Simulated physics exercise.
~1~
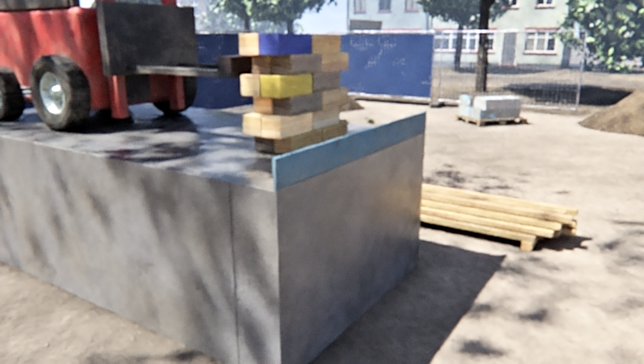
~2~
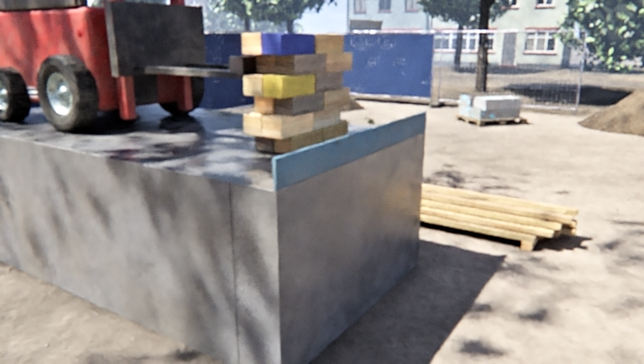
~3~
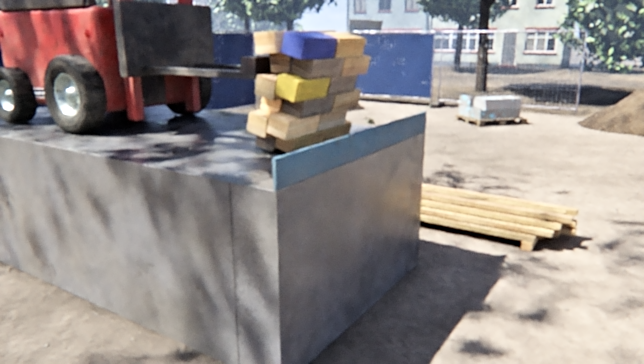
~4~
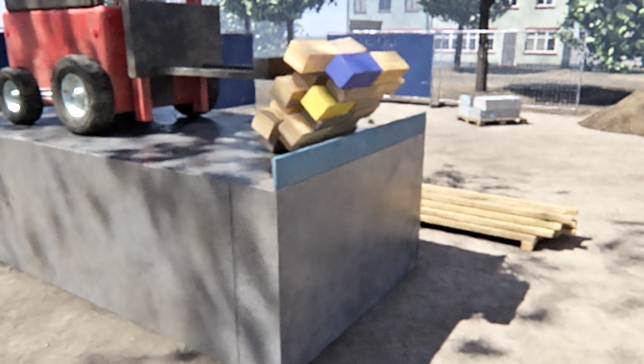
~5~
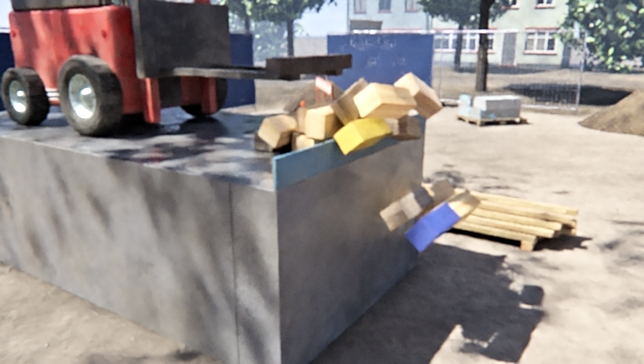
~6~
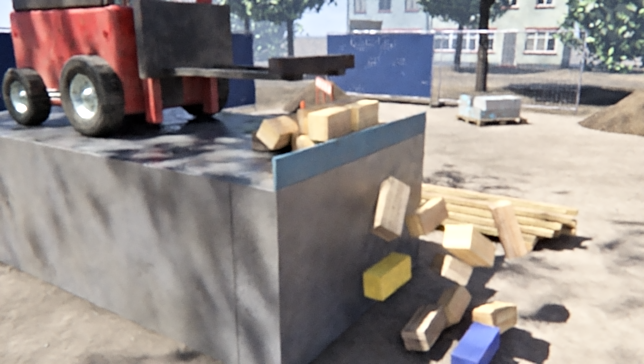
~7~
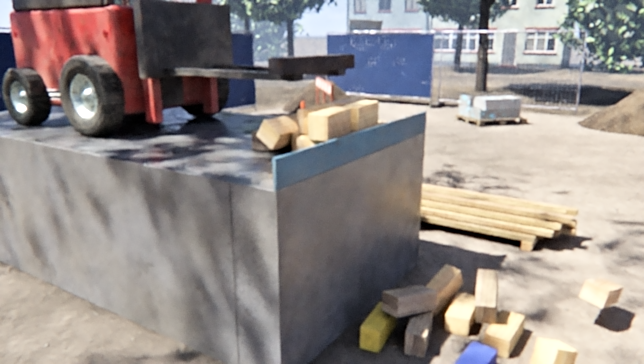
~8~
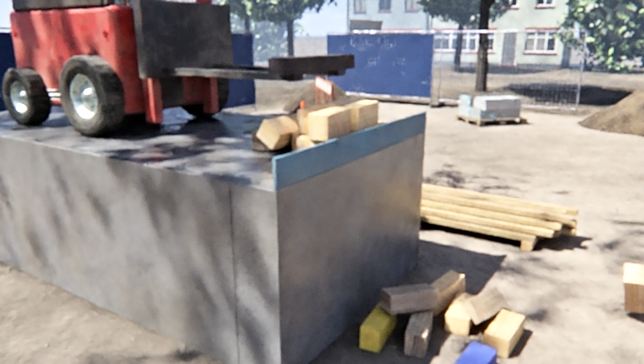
A red lift truck with a dark beam across its forks rolls right along a raised grey deck in a sunny yard, seen from slightly above. Ahead of it, a neat stack of timber blocks, one blue and one yellow among them, stands by a low pale-blue edge board, with planks on the ground beyond. The beam pushes the stack, which leans right and topples over the board. The truck stops as blocks tumble down, the blue one ahead of the yellow. Several end scattered on the ground, while others stay heaped on the deck behind the board.
